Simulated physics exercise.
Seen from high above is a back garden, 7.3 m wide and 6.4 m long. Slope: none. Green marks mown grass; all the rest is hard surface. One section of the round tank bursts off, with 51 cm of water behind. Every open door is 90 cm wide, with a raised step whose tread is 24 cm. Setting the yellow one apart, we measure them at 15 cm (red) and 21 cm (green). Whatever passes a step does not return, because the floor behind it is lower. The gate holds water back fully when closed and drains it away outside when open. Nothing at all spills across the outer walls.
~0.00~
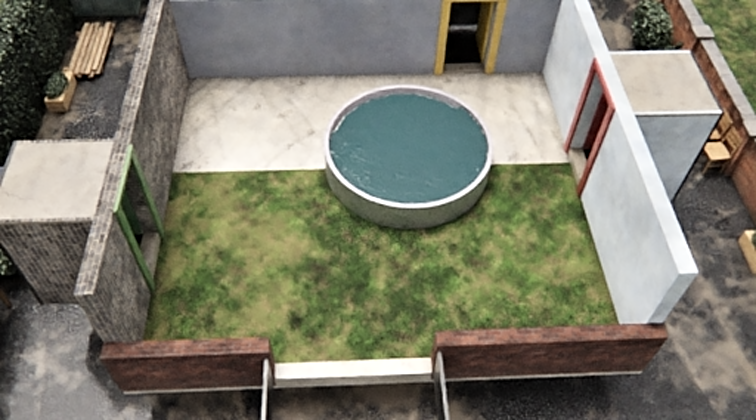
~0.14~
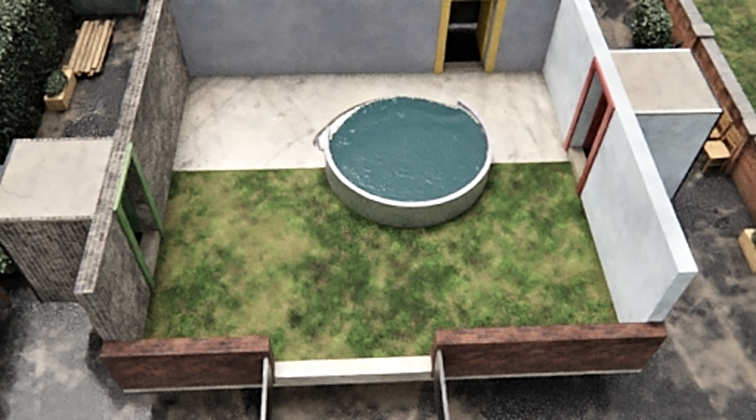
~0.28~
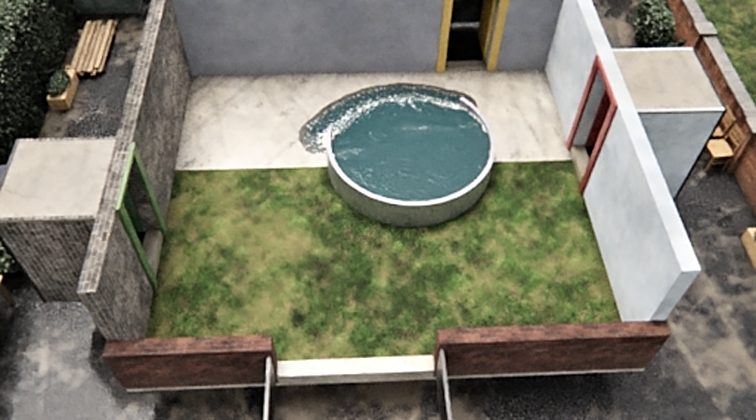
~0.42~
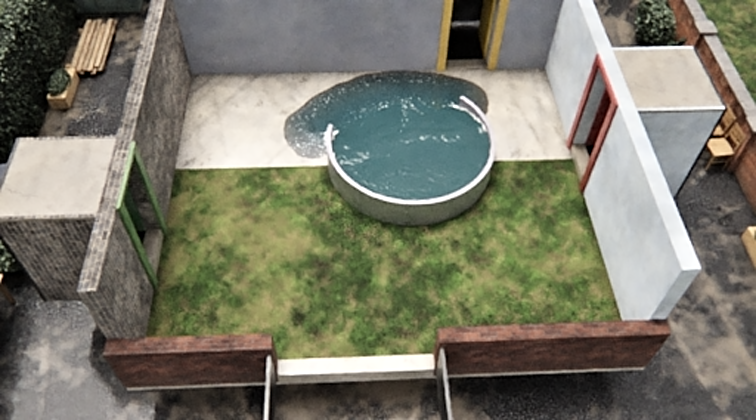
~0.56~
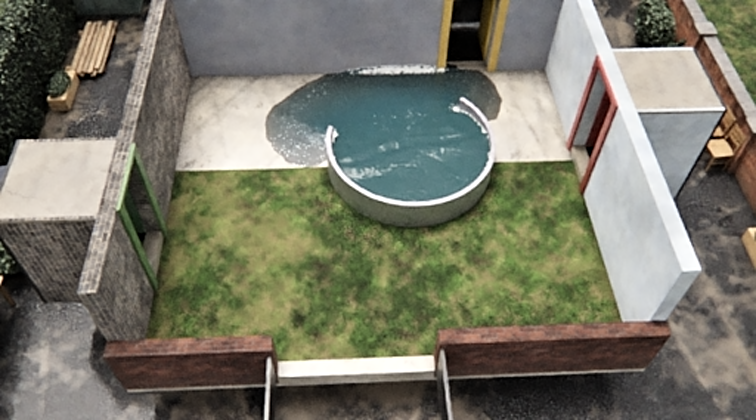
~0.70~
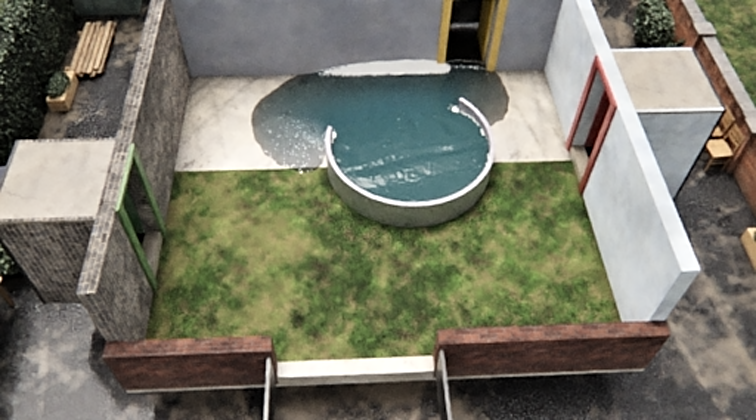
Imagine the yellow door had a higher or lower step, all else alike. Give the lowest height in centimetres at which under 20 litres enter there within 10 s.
19 cm.
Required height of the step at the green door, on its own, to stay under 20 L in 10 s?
For green: Close to 5.0 cm.
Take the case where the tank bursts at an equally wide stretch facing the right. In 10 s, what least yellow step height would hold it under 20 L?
With that break, close to 13.0 cm.
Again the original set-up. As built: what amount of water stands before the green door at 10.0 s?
The depth there is around 8.5 cm.
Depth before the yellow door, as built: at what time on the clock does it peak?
Around 1.2 seconds.
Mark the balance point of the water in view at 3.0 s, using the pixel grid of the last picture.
Centre of mass: About (361, 120) px.
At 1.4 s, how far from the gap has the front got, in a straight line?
About 3.6 m.
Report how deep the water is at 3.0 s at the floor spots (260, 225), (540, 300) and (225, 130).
Depths of roughly 0 cm, 0 cm and 9 cm, in that order.
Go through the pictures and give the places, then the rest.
The round tank at (408, 145) is whole and still, 51 cm deep; the yellow door at (470, 33) is dry, in the first picture.
The front is at a hidden place, 0.3 m from the gap on the far side; 0.7 m2 of floor is wet, 51 cm left at the back, in the second picture.
Water pours out on the far side and has run 0.7 m, to (306, 126); about 9 cm deep outside, 51 cm at the back, in the third picture.
Water pours out on the far side and has run 1.1 m, to (291, 119); about 7 cm deep outside, 51 cm at the back, in the fourth picture.
The gap is on the far side, the front 1.5 m out at (473, 71); the back of the round tank holds 51 cm, in the fifth picture.
Water pours out on the far side and has run 1.8 m, to (264, 102); about 7 cm deep outside, 51 cm at the back; water is at the yellow door at (471, 31), in the sixth picture.
After 1.4 s water covers 25 % of the floor, deepest (36 cm) near (394, 75); 19 cm at the yellow door, 47 litres in over its 6 cm step.
After 3.0 s water covers 35 % of the floor, deepest (36 cm) near (209, 79); 15 cm at the yellow door, 137 litres in over its 6 cm step.
After 10.0 s water covers 100 % of the floor, deepest (10 cm) near (471, 354); 6 cm at the yellow door, 196 litres in over its 6 cm step.
At the yellow door as built, the water arrived by 0.6 s and peaked near 20 cm at 1.2 s.
With a step of 17.5 cm, 31 litres would have come in within the 10 s; with 23.5 cm, 5 litres. So under 20 litres takes about 19 cm.
